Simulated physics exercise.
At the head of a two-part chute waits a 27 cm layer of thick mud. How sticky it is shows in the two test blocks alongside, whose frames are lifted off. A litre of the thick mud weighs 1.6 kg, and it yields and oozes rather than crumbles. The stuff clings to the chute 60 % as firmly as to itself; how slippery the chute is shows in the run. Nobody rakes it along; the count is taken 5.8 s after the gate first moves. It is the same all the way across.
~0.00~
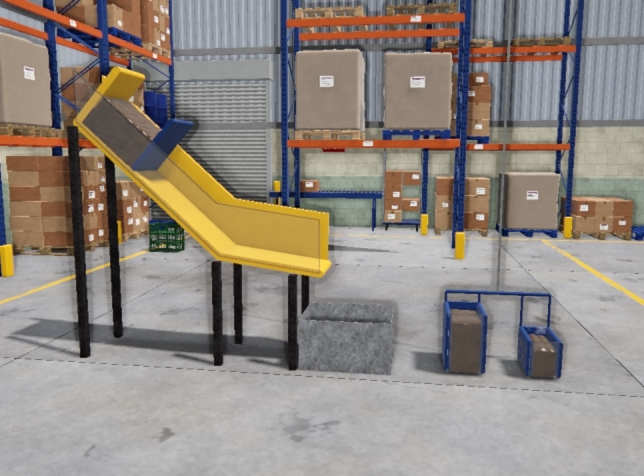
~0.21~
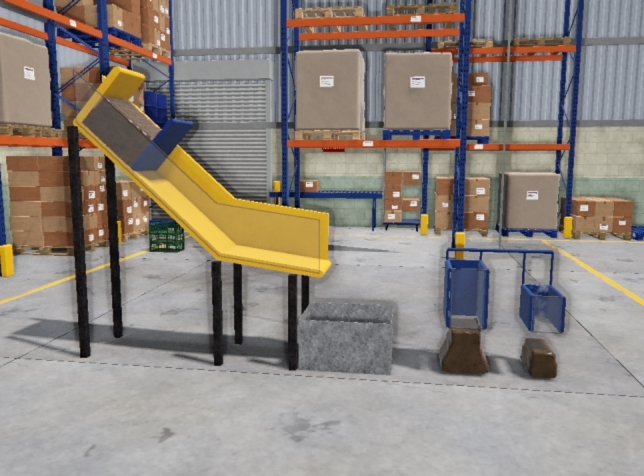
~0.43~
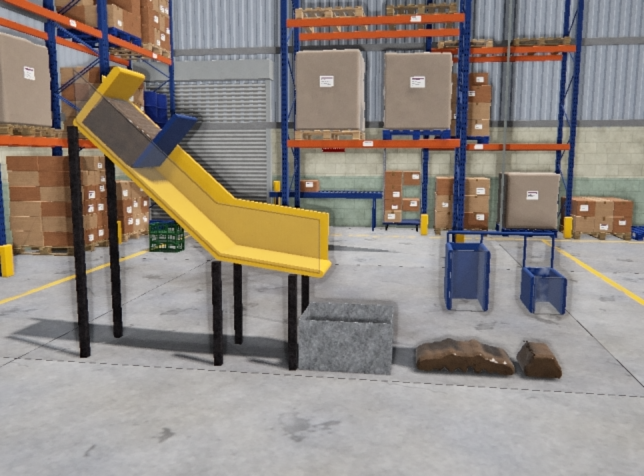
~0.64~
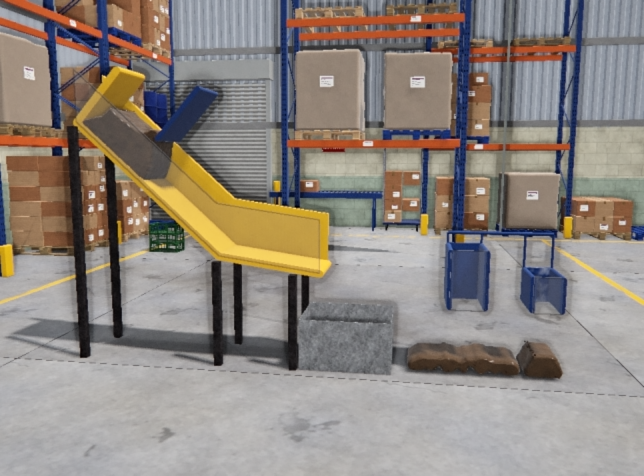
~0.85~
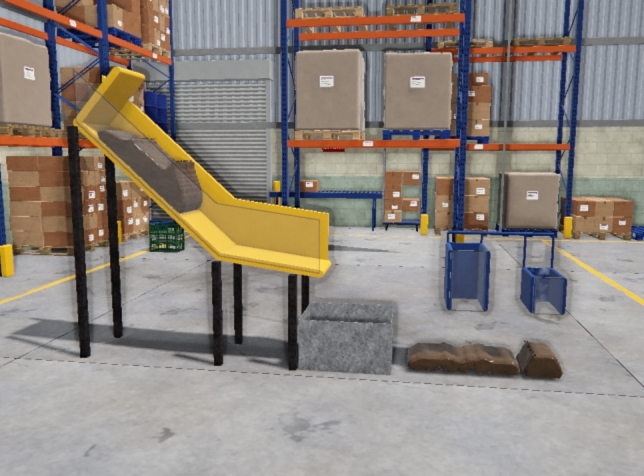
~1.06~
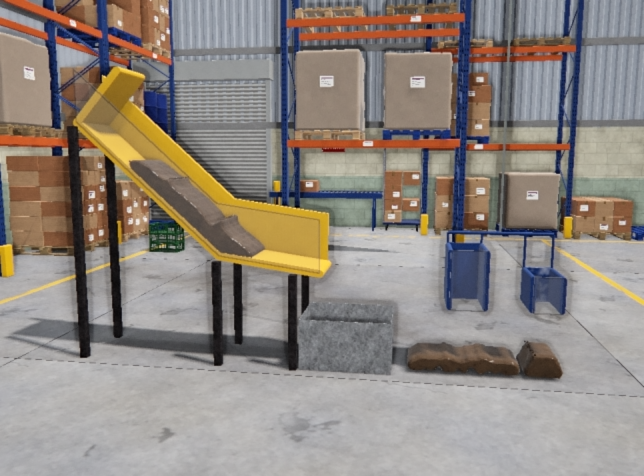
Brown mud blocks slumping onto a warehouse floor as blue holders lift, then dark mud sliding down a yellow chute.
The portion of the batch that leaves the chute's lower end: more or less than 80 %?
Expect more than 80 %.
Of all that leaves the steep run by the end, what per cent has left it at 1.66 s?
About 100 %.
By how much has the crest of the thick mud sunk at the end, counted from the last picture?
Roughly 69.0 cm.
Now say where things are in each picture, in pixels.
Leading edge of the thick mud at (151, 138); blocks stand 38 cm, 21 cm (left to right), in the first picture.
Leading edge of the thick mud at (151, 138); blocks stand 31 cm, 18 cm (left to right), in the second picture.
Leading edge of the thick mud at (151, 137); blocks stand 15 cm, 15 cm (left to right), in the third picture.
Leading edge of the thick mud at (156, 134); blocks stand 12 cm, 15 cm (left to right), in the fourth picture.
Leading edge of the thick mud at (183, 197); blocks stand 12 cm, 15 cm (left to right), in the fifth picture.
Leading edge of the thick mud at (251, 254); blocks stand 12 cm, 15 cm (left to right), in the sixth picture.
After 1.66 s, none is on the steep run, 66 % on the flatter one and 34 % past the end.
After 2.36 s, none is on the steep run, 13 % on the flatter one and 87 % past the end.
After 3.06 s, none is on the steep run, 12 % on the flatter one and 88 % past the end.
After 3.77 s, none is on the steep run, 12 % on the flatter one and 88 % past the end.
After 6.18 s, at the end, none is on the steep run, 12 % on the flatter one and 88 % past the end.
